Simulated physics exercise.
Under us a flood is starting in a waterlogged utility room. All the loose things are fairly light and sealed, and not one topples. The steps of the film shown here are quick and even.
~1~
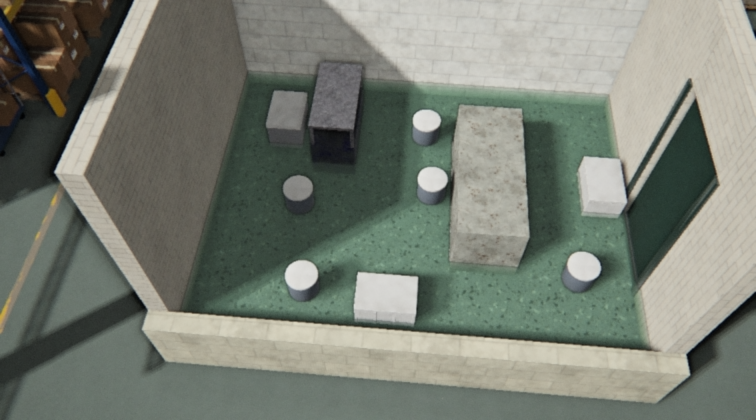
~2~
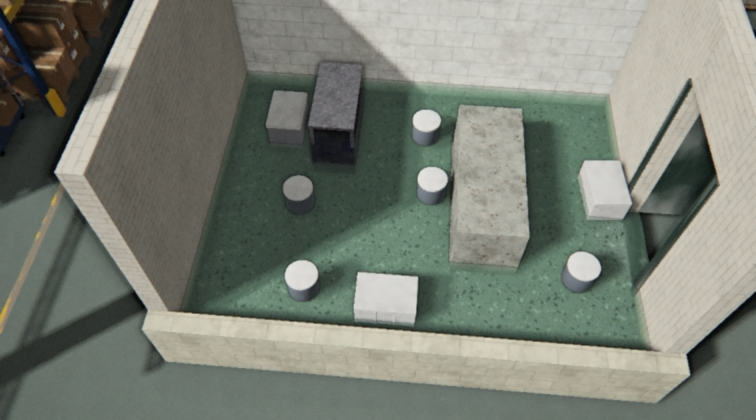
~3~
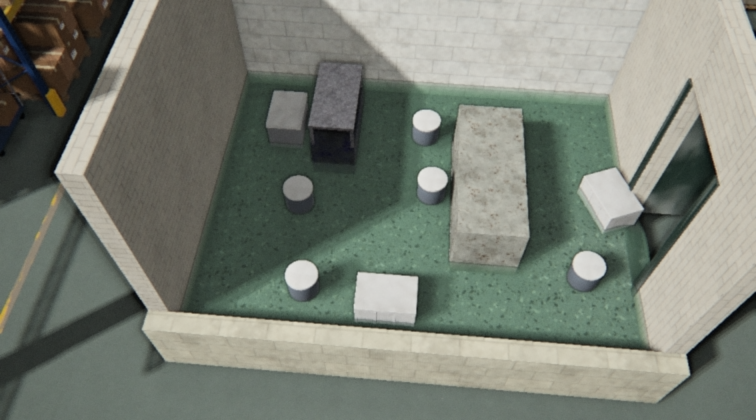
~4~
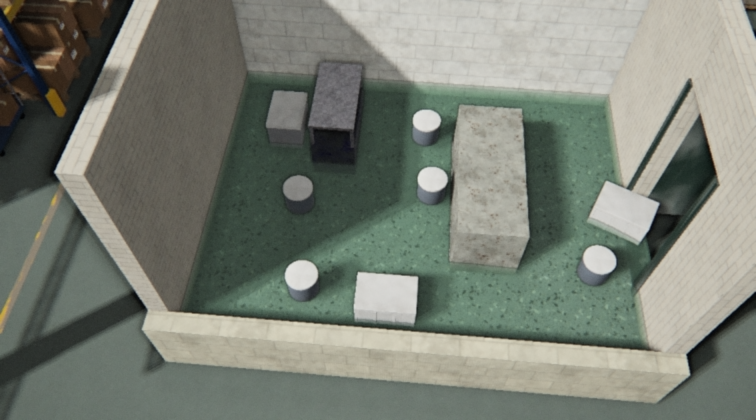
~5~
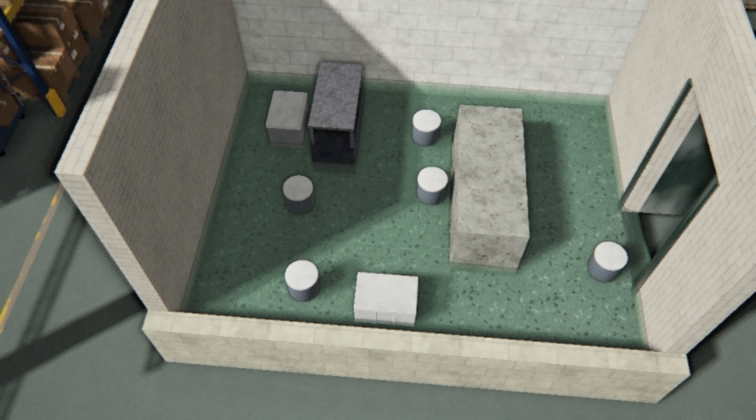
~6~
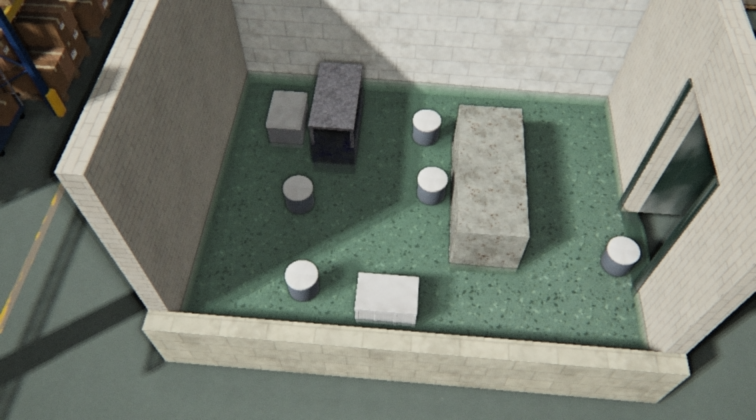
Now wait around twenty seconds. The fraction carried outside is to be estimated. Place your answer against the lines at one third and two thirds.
It sits between the two lines.
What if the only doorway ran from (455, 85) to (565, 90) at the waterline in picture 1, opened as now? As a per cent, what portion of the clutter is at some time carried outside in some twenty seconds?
Some 60 in a hundred.
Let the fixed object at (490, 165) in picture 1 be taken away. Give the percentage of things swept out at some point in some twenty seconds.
I'd put it at around 50 percent.
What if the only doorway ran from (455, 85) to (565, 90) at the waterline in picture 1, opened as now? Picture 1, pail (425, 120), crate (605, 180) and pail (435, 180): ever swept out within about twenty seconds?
For the three items in order: Escaped, escaped, escaped.
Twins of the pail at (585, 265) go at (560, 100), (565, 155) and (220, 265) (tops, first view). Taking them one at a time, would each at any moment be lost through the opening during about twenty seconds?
Well, taking each in turn, that's lost to the flow, lost to the flow and finally never removed.
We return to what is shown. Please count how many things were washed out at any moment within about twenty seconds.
That makes 4.
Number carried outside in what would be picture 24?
The total is 2.
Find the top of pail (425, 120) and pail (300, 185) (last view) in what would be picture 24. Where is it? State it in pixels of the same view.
About (591, 178) and (350, 199).
A moment on, 2 of 8 are out; 6 afloat.
Next, 2 of 8 are out; 6 afloat.
Later, 4 of 8 are out; 4 afloat.
In the end, 4 of 8 are out; 4 afloat.
